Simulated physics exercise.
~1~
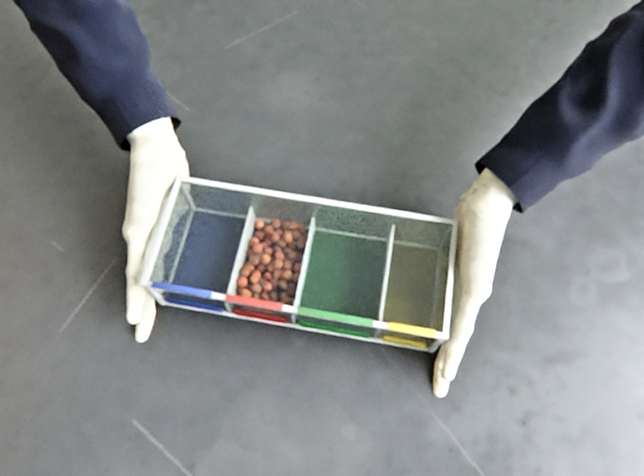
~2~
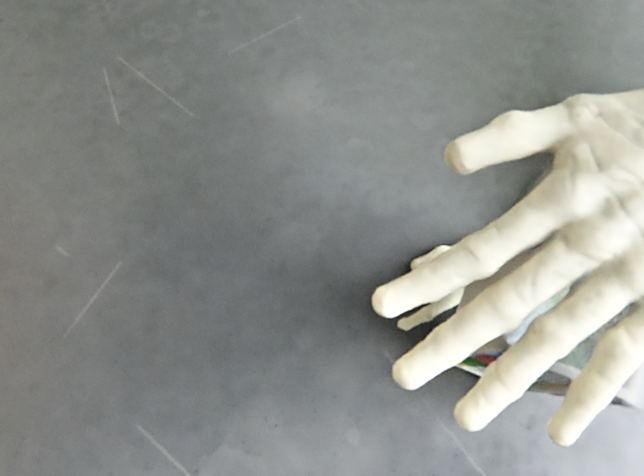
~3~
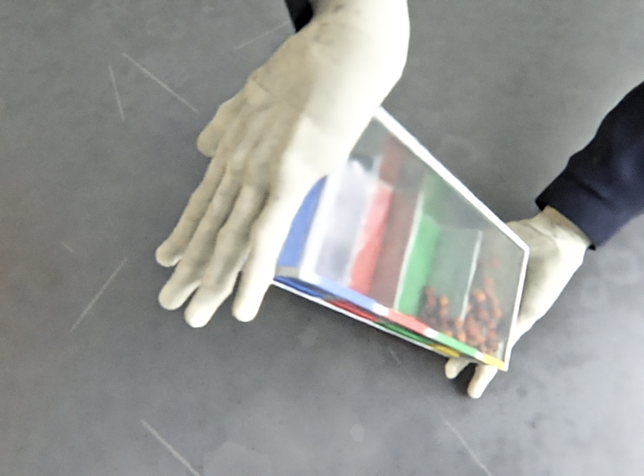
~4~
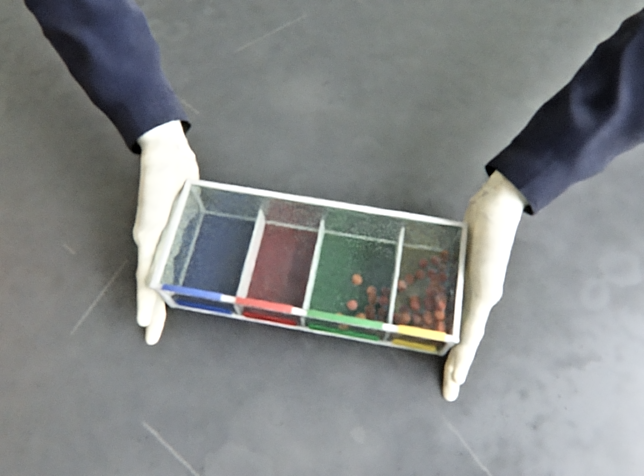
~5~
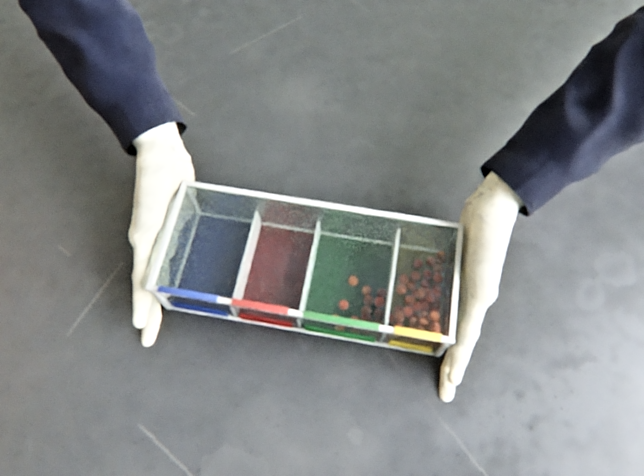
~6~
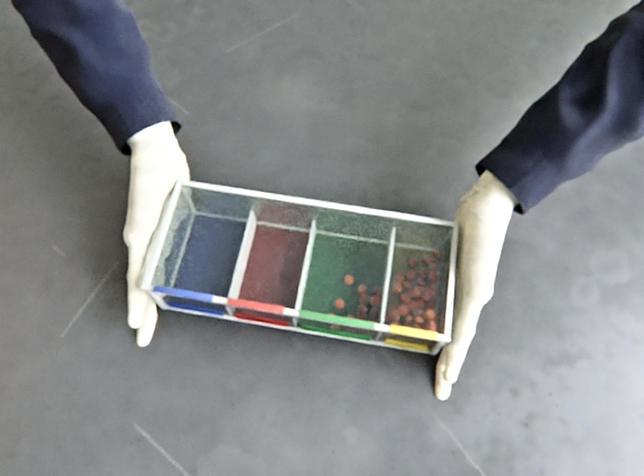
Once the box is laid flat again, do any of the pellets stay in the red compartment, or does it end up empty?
The red compartment ends up empty, as does the blue one. Most of the pellets finish in the yellow compartment, with a smaller but clear share in the green.
Clear divided box tipping up in two pale hands and settling flat, its reddish pellets shifting from red to green and yellow.
